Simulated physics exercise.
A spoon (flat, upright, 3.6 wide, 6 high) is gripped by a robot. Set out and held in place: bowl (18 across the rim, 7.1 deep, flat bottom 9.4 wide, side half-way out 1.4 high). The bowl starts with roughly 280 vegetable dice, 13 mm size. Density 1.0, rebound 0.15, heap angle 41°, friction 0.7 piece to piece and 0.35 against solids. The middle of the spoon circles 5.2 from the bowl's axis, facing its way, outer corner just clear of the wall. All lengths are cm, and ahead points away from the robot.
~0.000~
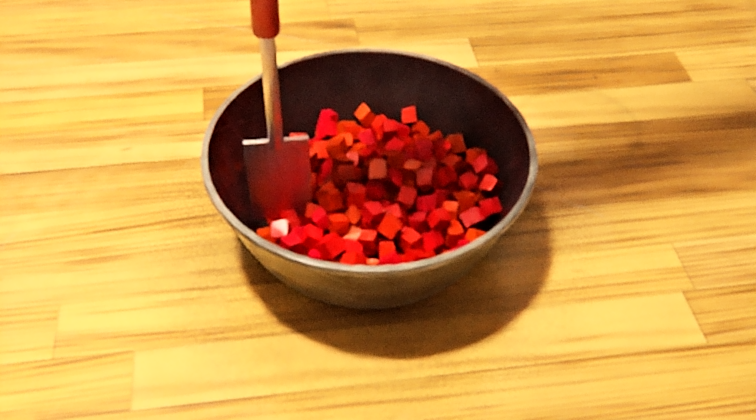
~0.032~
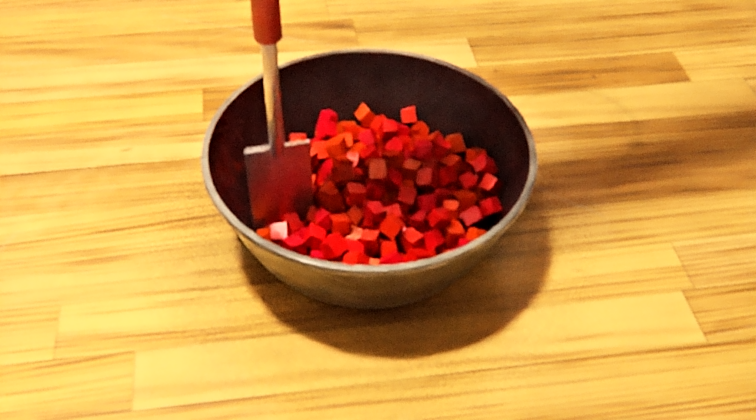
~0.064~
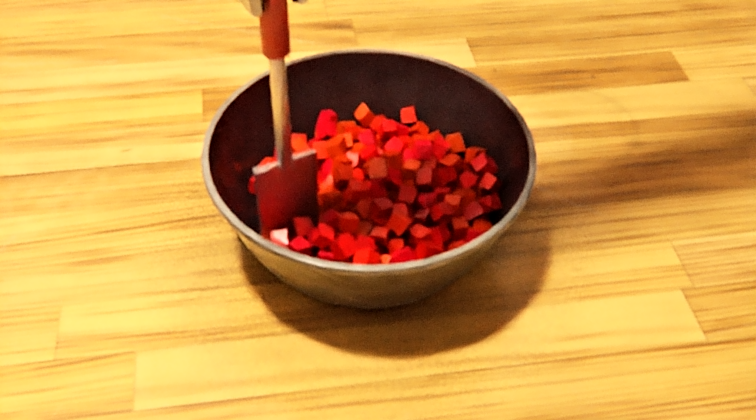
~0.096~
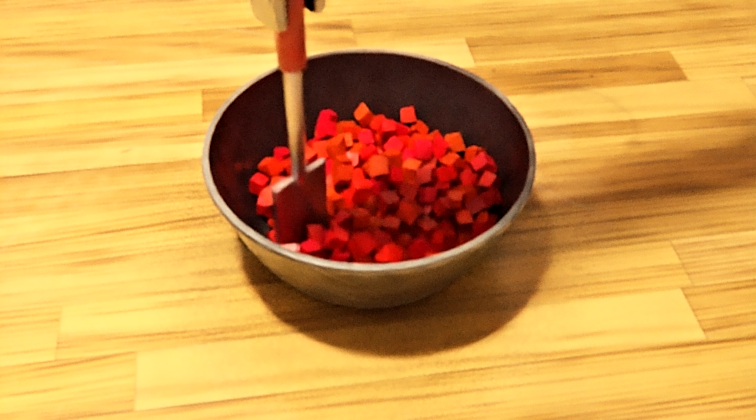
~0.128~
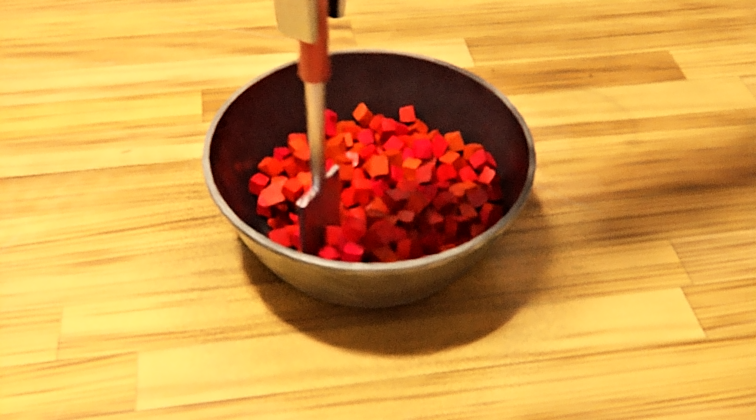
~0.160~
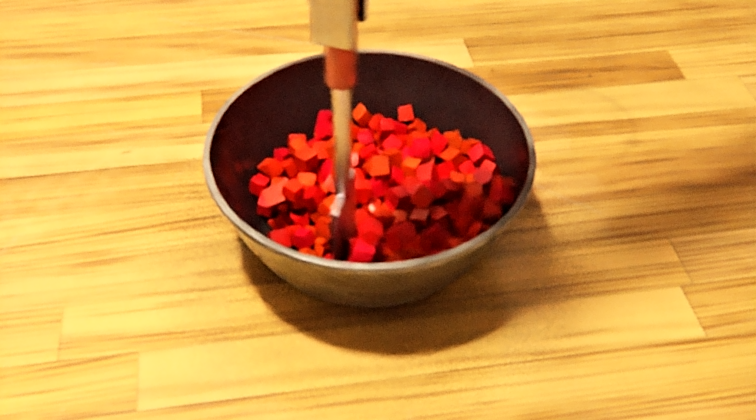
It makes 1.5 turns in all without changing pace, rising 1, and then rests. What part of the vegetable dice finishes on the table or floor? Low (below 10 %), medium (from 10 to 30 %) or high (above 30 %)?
Answer: Medium; from 10 to 30 % of the vegetable dice finish on the table or floor.
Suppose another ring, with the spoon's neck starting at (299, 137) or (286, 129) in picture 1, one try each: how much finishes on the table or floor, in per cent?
About 15 and 20 per cent.
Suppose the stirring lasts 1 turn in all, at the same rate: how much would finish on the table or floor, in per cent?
In that case some 10 per cent.
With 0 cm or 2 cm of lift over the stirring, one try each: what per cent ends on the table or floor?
Some 20 and 20 per cent.
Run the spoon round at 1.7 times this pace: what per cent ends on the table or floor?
About 35 per cent.
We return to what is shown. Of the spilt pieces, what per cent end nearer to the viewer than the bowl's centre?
Some 30 per cent.
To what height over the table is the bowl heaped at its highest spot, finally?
Roughly 8.5 cm.
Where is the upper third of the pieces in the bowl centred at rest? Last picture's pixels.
At about (416, 119).
By 0.56 s, 252° round, highest piece 9 above the table; 261 in the bowl, 17 on the table or floor, 4 in flight or on the tool.
By 0.96 s, 78° round, highest piece 9 above the table; 245 in the bowl, 30 on the table or floor, 7 in flight or on the tool.
By 1.35 s, 180° round, highest piece 9 above the table; 232 in the bowl, 50 on the table or floor.
By 2.05 s, 180° round, highest piece 9 above the table; 232 in the bowl, 50 on the table or floor.
Final count, 232 in the bowl, 50 on the table or floor. That is 18 % on the table or floor.
